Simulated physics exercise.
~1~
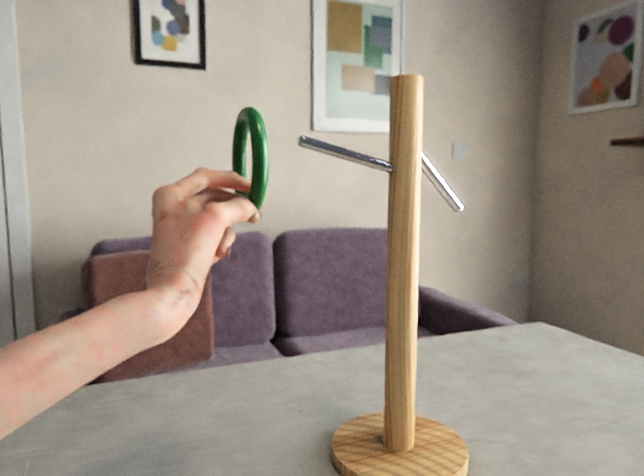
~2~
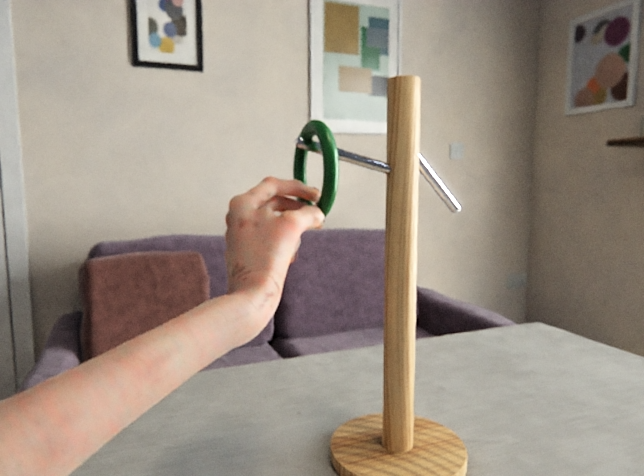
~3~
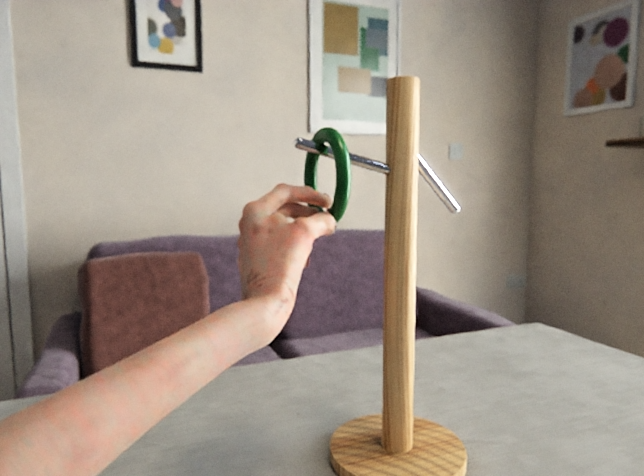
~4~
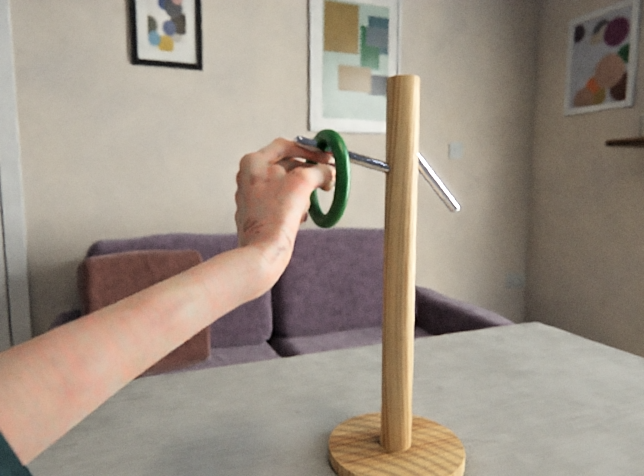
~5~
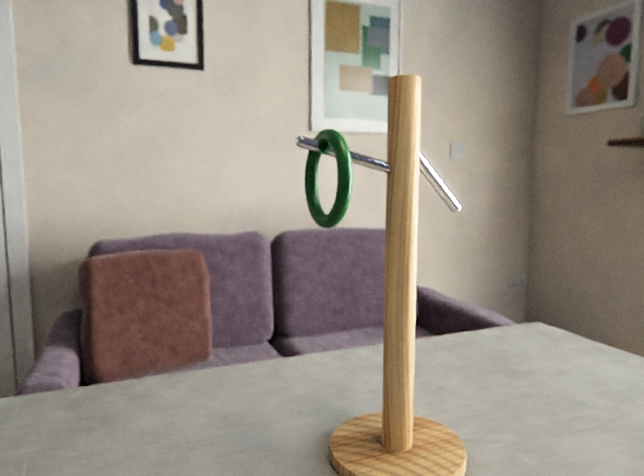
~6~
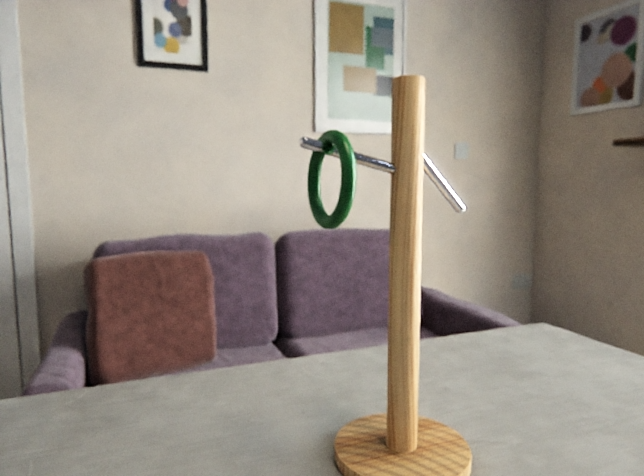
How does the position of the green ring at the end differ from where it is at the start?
At the start the green ring is held in the hand, off to the left of the stand and clear of the pegs. By the end it is farther right and slightly lower, hanging on the left peg.
